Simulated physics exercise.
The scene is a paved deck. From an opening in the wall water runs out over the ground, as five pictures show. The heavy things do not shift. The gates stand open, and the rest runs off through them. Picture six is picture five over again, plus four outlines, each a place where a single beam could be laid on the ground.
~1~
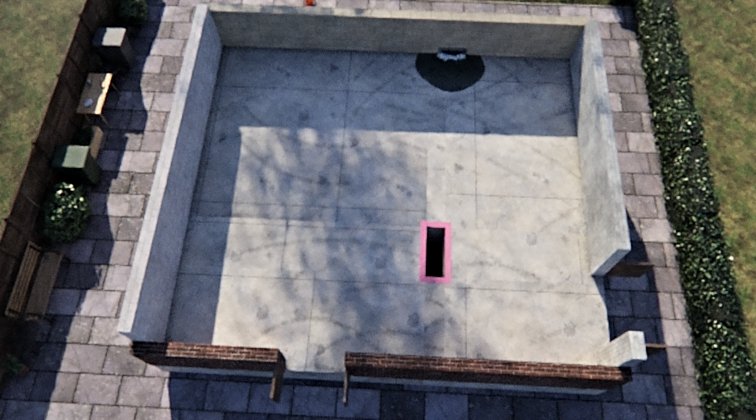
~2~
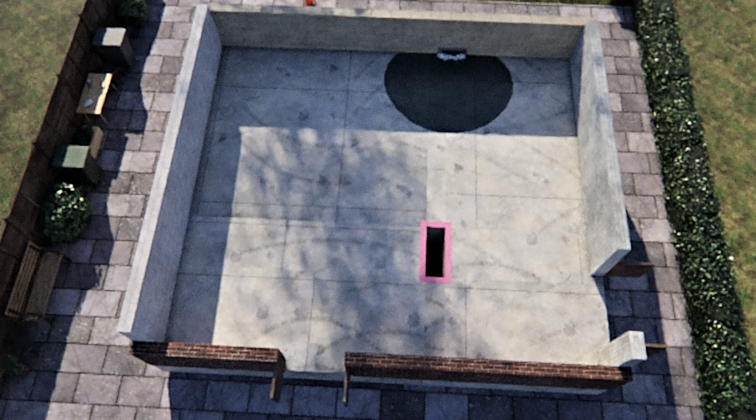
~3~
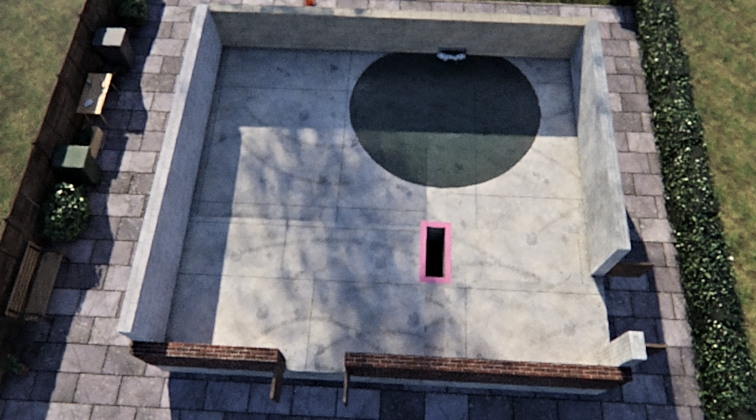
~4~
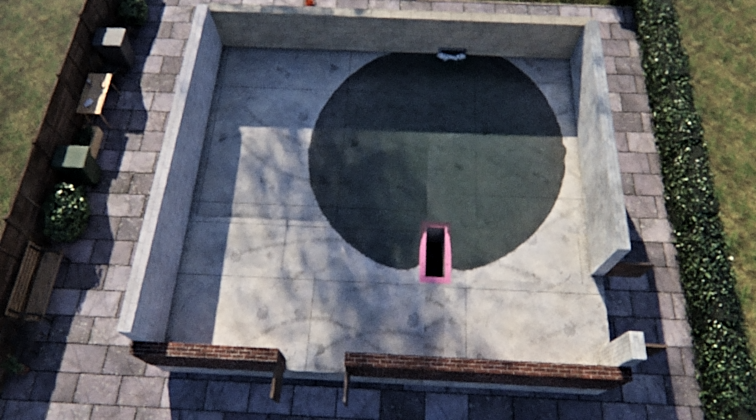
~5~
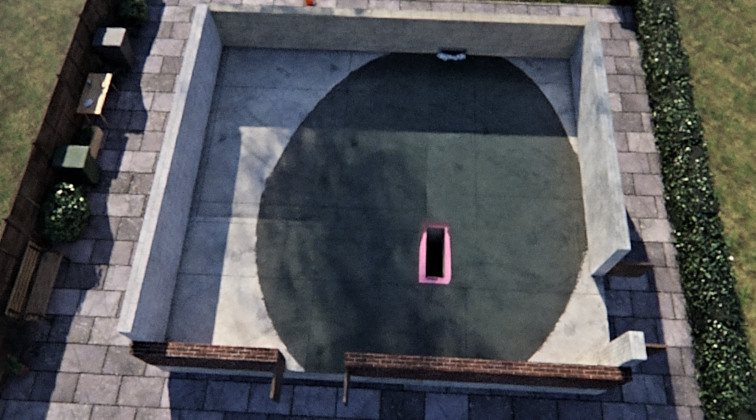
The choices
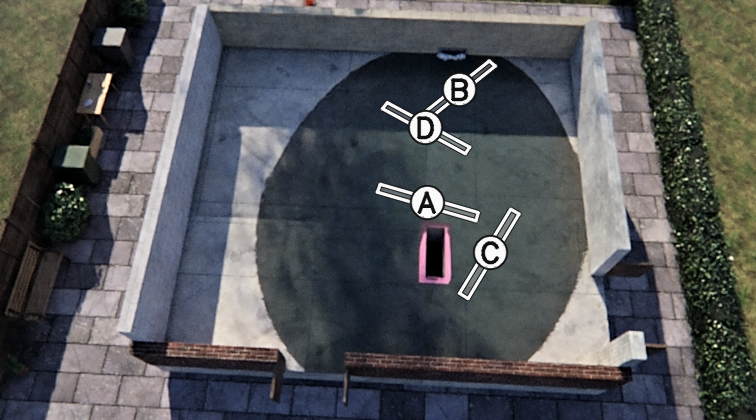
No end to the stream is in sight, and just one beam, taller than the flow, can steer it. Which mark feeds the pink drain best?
Position C.
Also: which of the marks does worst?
Position A.
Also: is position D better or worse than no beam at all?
It is worse.
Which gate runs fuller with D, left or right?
More leaves on the left.
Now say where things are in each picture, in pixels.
Outfall at (452, 51); pink drain at (435, 252); open gate at (316, 359); open gate at (595, 312); water covers 2 % of the ground and shows as far out as (449, 87); pink drain still dry.
Water covers 8 % of the ground and shows as far out as (412, 120); pink drain still dry.
Water covers 20 % of the ground and shows as far out as (448, 185); pink drain still dry.
Water covers 37 % of the ground and shows as far out as (370, 255); pink drain taking water.
Water covers 62 % of the ground and shows as far out as (289, 323); pink drain taking water.
On the marked copy, A from (378, 188) to (477, 216); B from (426, 116) to (492, 63); C from (463, 295) to (514, 211); D from (384, 105) to (467, 150).
For position A, next to none of the stream runs into the pink drain, about 93 % out by the gates.
For position B, about 4 % of the stream runs into the pink drain, about 88 % out by the gates.
For position C, about 26 % of the stream runs into the pink drain, about 69 % out by the gates.
For position D, about 6 % of the stream runs into the pink drain, about 89 % out by the gates.
